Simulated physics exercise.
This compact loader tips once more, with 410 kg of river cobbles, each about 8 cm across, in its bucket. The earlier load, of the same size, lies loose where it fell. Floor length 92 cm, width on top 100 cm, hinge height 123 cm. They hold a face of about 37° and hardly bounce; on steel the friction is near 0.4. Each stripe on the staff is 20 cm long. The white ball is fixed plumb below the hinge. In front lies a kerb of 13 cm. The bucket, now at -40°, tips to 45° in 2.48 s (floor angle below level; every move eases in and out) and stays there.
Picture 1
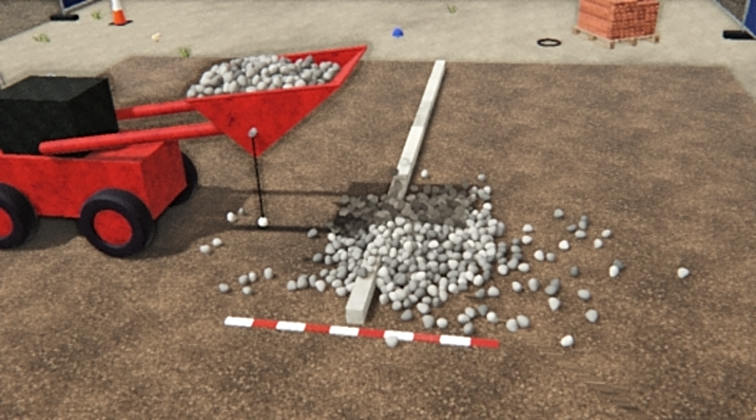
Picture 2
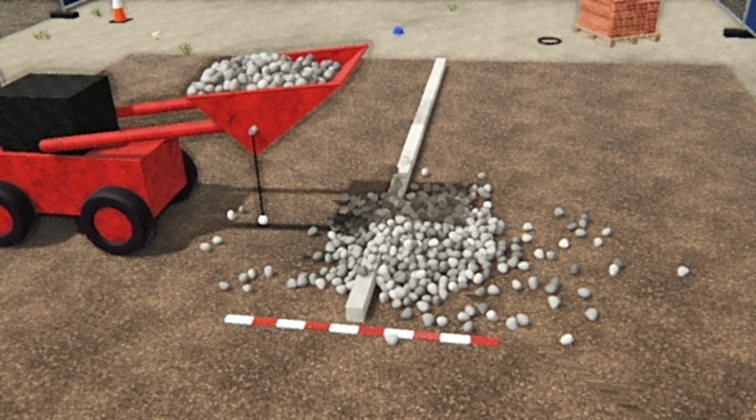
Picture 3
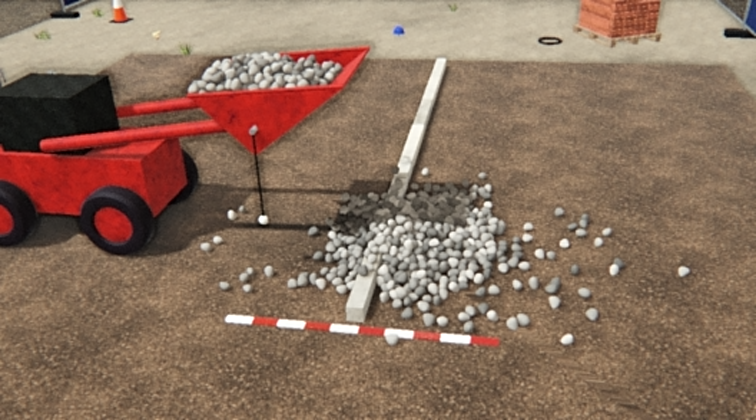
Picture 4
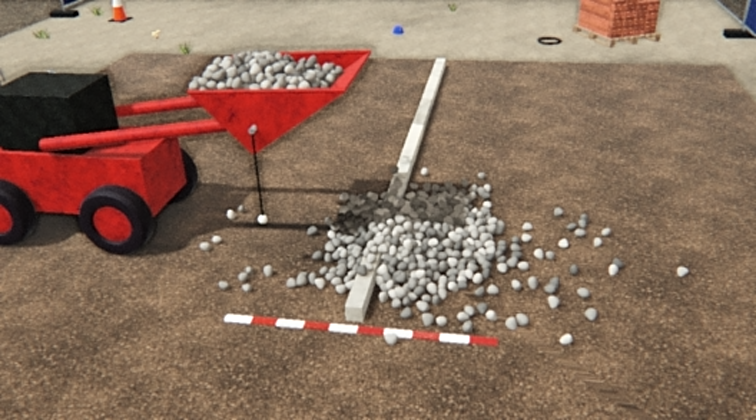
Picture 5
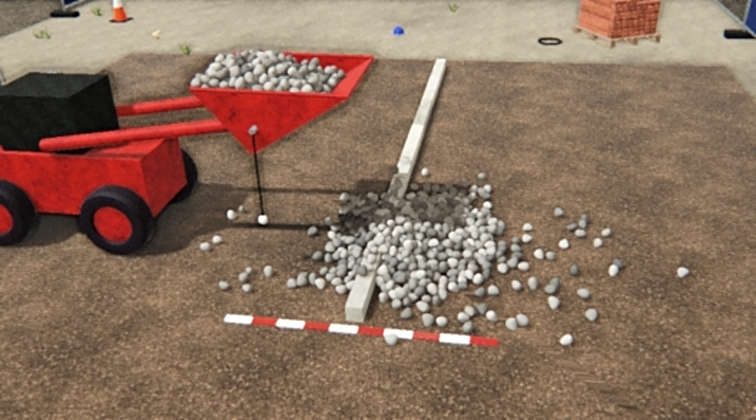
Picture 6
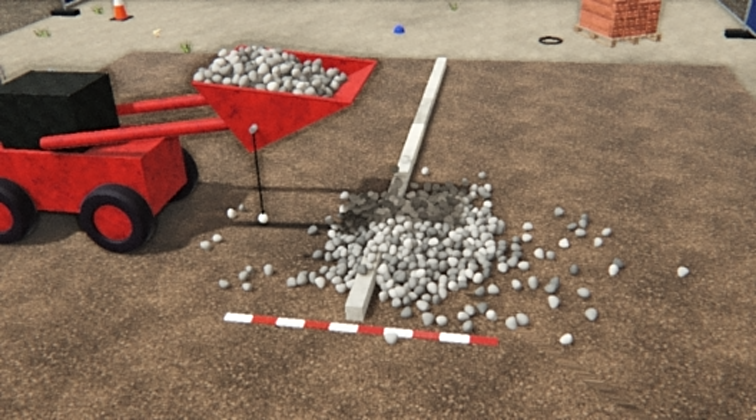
On a patch of brown dirt, a small red loader holds up a bucket heaped with grey stones, beside a loose pile strewn across a pale kerb. The loader stays in place while its bucket slowly tilts a little, the front lip lowering slightly and the stones shifting only slightly inside.
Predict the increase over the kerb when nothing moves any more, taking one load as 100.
Some 43 per cent is added.
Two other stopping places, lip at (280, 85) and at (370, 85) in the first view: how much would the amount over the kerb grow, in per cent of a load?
Near 0 per cent from the first place, 80 from the second.
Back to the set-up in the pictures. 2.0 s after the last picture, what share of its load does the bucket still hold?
Roughly 0 per cent is still inside.
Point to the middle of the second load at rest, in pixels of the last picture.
Their middle is at about (375, 223).
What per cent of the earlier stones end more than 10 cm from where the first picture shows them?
About 10 per cent.
Then, 1.3 s after the last picture the floor is at 32°; in per cent of one load, 80 in the bucket, 42 on this side of the kerb, 79 over the kerb; the foremost stones are at (609, 253).
Then, 2.0 s after the last picture the floor is at 45°; in per cent of one load, 1 in the bucket, 85 on this side of the kerb, 115 over the kerb; the foremost stones are at (609, 253).
Then, 2.3 s after the last picture the floor is at 45°; in per cent of one load, 0 in the bucket, 82 on this side of the kerb, 119 over the kerb; the foremost stones are at (609, 253).
Then, 4.9 s after the last picture the floor is at 45°; in per cent of one load, 0 in the bucket, 81 on this side of the kerb, 119 over the kerb; the foremost stones are at (609, 253). Net gain over the kerb, 43.
